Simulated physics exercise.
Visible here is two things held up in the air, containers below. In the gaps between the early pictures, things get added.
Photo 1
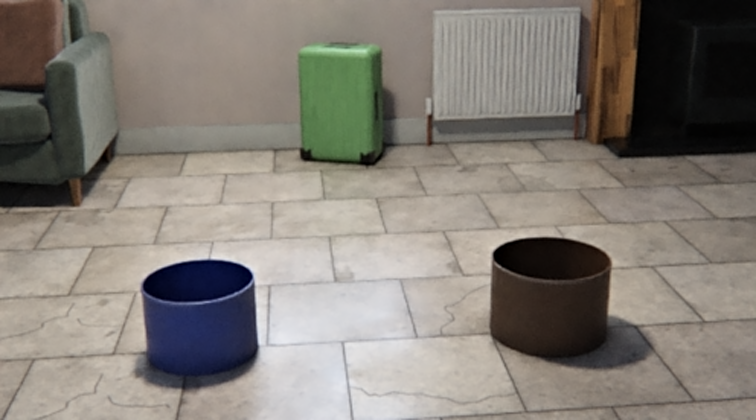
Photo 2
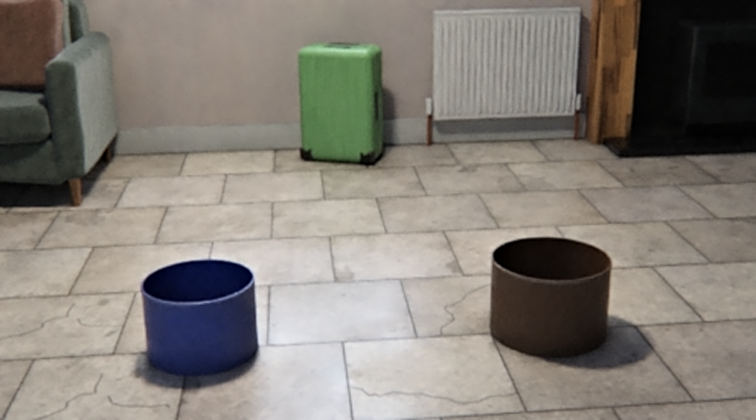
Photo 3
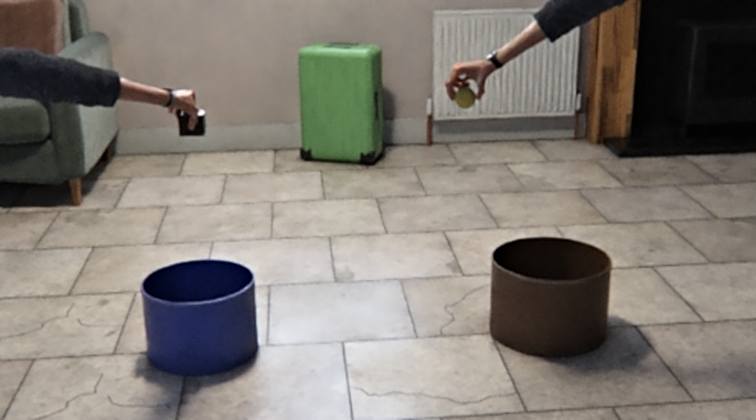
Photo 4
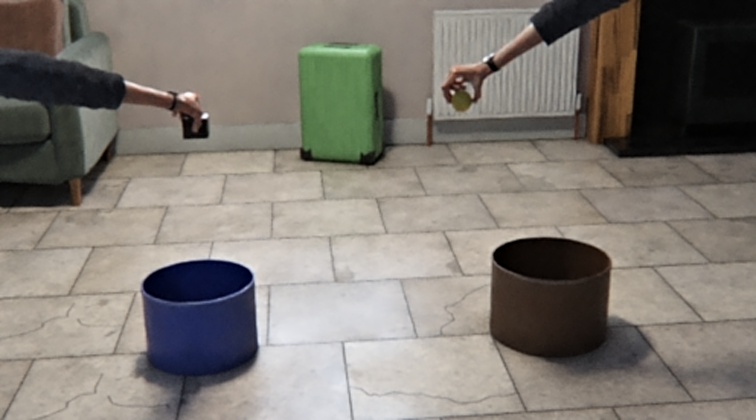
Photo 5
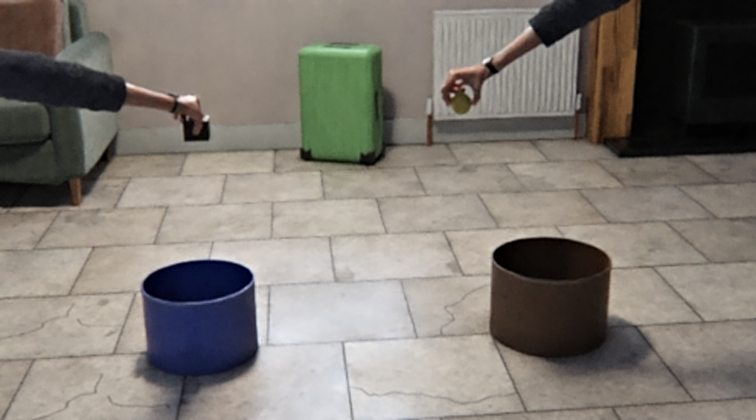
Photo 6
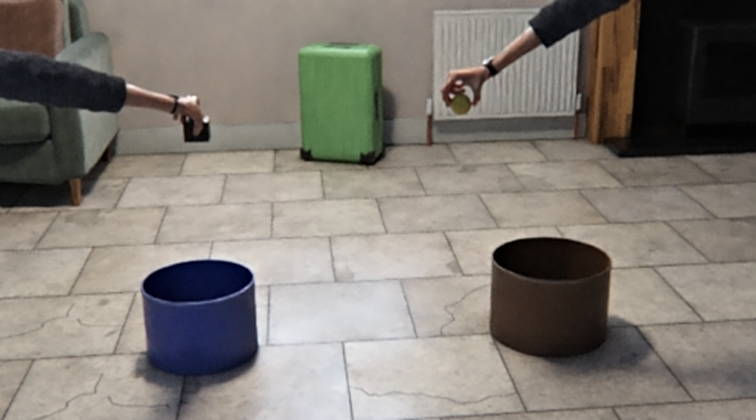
At the start, a blue bucket on the left and a brown bucket on the right stand on a tiled floor before a green suitcase. Two arms then reach in from either side, one hand gripping a black block, the other a lemon. The hands shift only slightly, keeping both objects raised.
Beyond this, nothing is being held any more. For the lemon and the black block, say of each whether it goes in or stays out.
Lemon: Out; black block: In.
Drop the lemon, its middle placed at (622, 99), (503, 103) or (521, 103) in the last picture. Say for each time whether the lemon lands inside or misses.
Drops outside; falls in; falls in.
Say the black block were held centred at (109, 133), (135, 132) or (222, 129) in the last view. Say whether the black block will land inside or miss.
Log: Run one winds up out, run two winds up within, run three winds up within.
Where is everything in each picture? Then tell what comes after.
Right bucket (549, 294), in the first frame.
Left bucket (201, 315), in the second frame.
Still on the way; lemon (465, 98); right bucket (549, 294), in the third frame.
Still on the way; black block (196, 126); left bucket (201, 315), in the fourth frame.
Still on the way; lemon (461, 104); right bucket (549, 294), in the fifth frame.
In place, still held; lemon (461, 105); black block (197, 130); left bucket (201, 315), in the sixth frame.
Then, 0.28 s past the last view, lemon in the air near (459, 202); black block in the air near (204, 227).
Finally, the lemon ends up outside, near (457, 326); the black block drops into the container, near (212, 337).
